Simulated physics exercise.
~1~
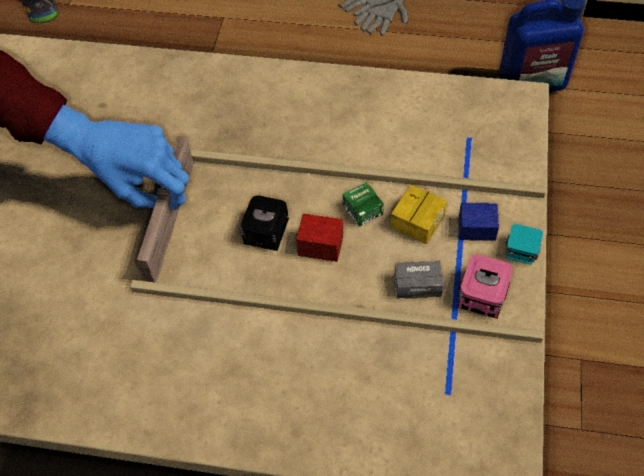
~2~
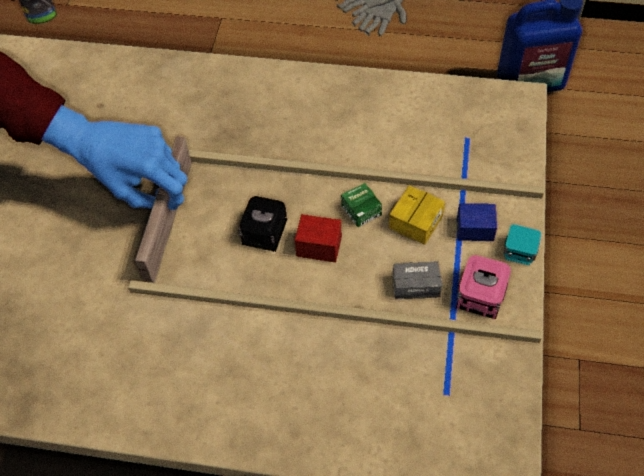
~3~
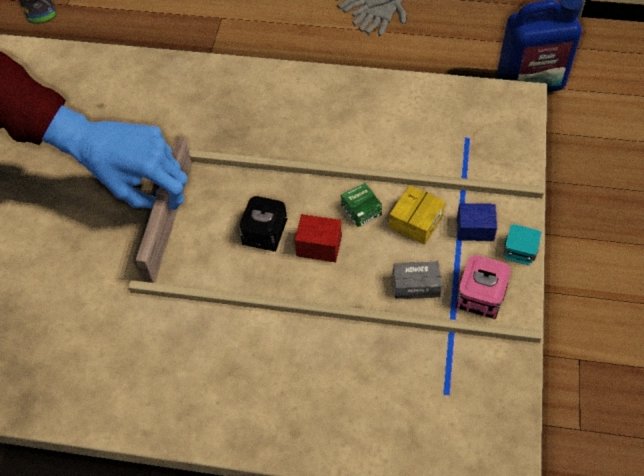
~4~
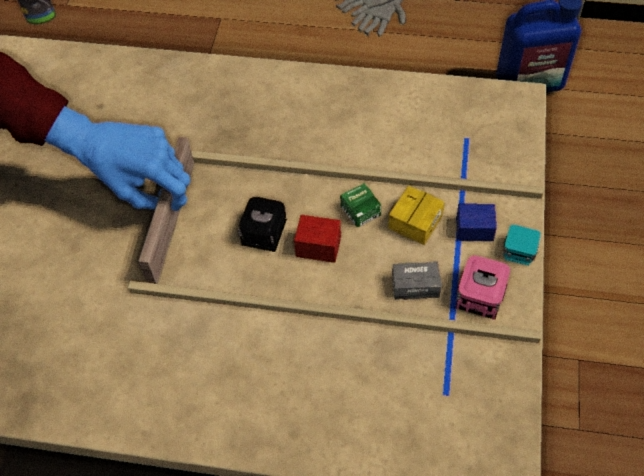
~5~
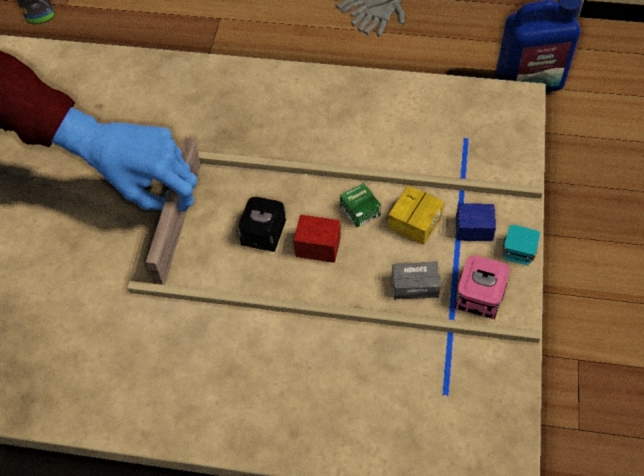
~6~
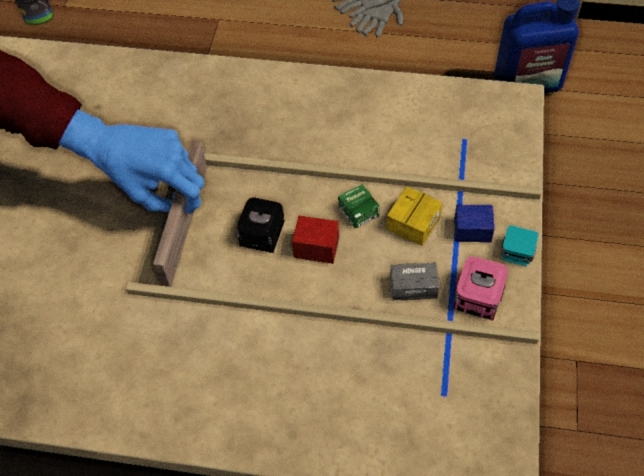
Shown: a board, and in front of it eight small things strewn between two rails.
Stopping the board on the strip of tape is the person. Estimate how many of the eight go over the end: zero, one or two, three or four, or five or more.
Count off: Fewer than three, some.
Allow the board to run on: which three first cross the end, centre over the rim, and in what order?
First the turquoise case, then the blue block, then the pink case.
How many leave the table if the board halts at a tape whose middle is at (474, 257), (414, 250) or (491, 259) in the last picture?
Respectively 3, 0 and 5.
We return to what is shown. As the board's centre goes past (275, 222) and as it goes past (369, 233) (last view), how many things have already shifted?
At that stage 2; at the next, 4.
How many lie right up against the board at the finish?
The count in contact is 3.
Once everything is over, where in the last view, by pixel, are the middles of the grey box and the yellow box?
Near (476, 292) and (516, 221).
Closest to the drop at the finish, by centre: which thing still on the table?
Foremost is the pink case.
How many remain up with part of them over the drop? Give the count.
I'd put it at 1.
Soon after, none off yet; turquoise case at rest near (519, 246); pink case at rest near (481, 287); blue block at rest near (474, 223).
At rest, the number that fall off is one or two; fallen, blue block and turquoise case.
